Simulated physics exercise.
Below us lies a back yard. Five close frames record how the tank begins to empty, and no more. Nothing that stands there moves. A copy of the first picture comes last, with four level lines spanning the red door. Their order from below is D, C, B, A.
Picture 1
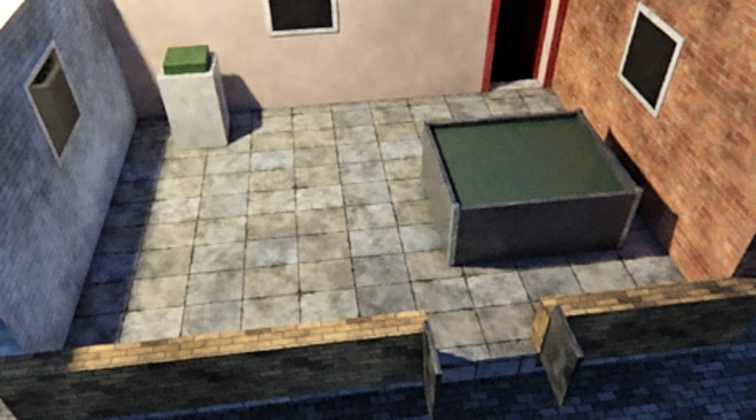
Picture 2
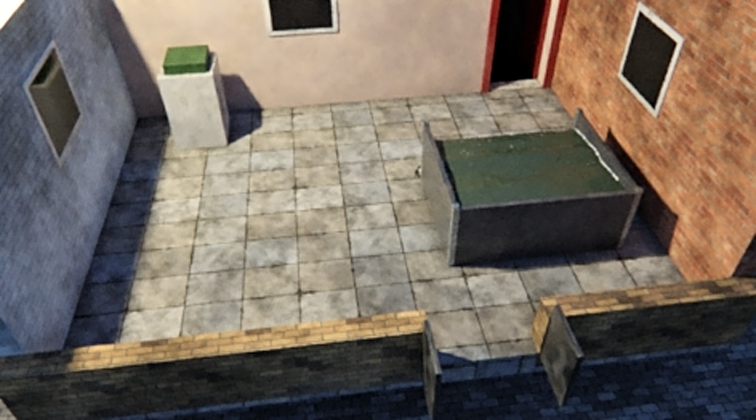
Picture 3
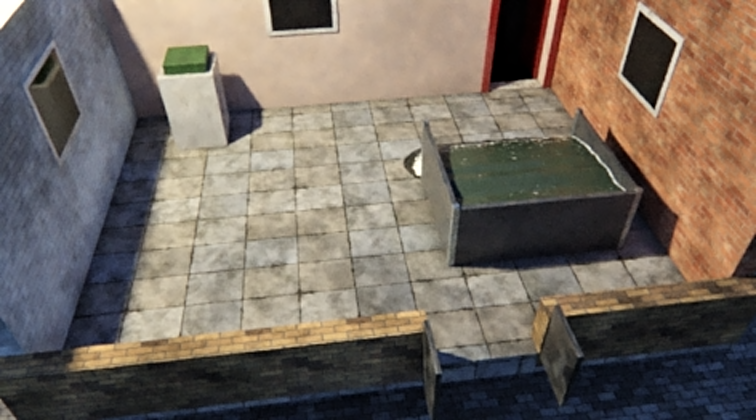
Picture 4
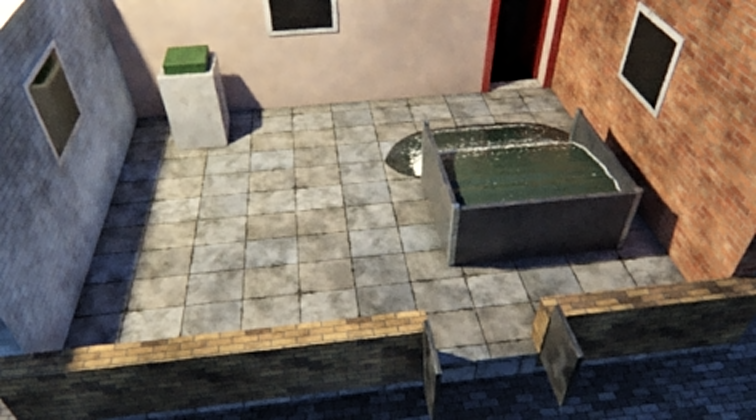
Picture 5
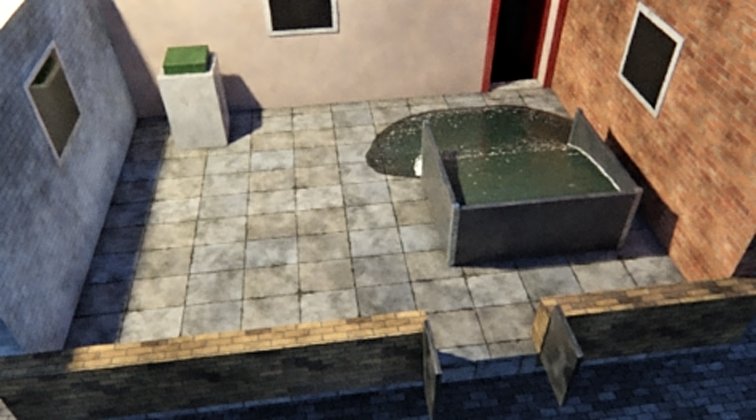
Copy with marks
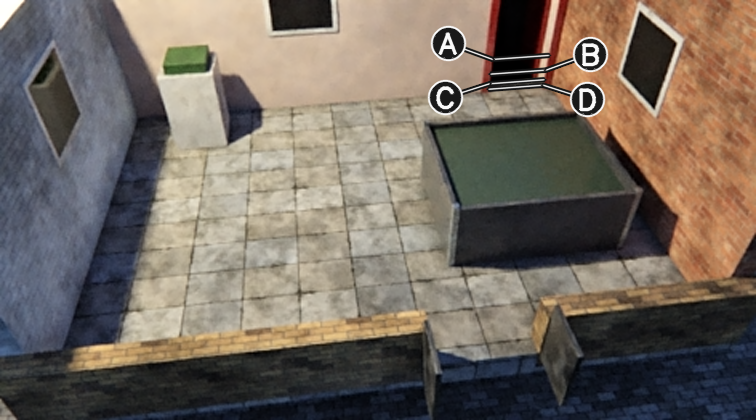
Dark green water pouring out of the back of a grey tank and spreading across the paving of a walled yard.
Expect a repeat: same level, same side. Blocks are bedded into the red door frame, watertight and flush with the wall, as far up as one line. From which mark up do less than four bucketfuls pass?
Height A just does it.
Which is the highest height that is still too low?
The answer is B.
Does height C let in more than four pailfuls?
Yes, that goes wrong.
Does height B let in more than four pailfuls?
Yes, that goes wrong.
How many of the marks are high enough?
One of them.
In white, A at (520, 57); B at (518, 72); C at (516, 81); D at (516, 87); from the bottom up D, C, B, A.
With A, nothing gets over.
With B, about 9 bucketfuls get in.
With C, dozens of bucketfuls pour in.
With D, dozens of bucketfuls pour in.
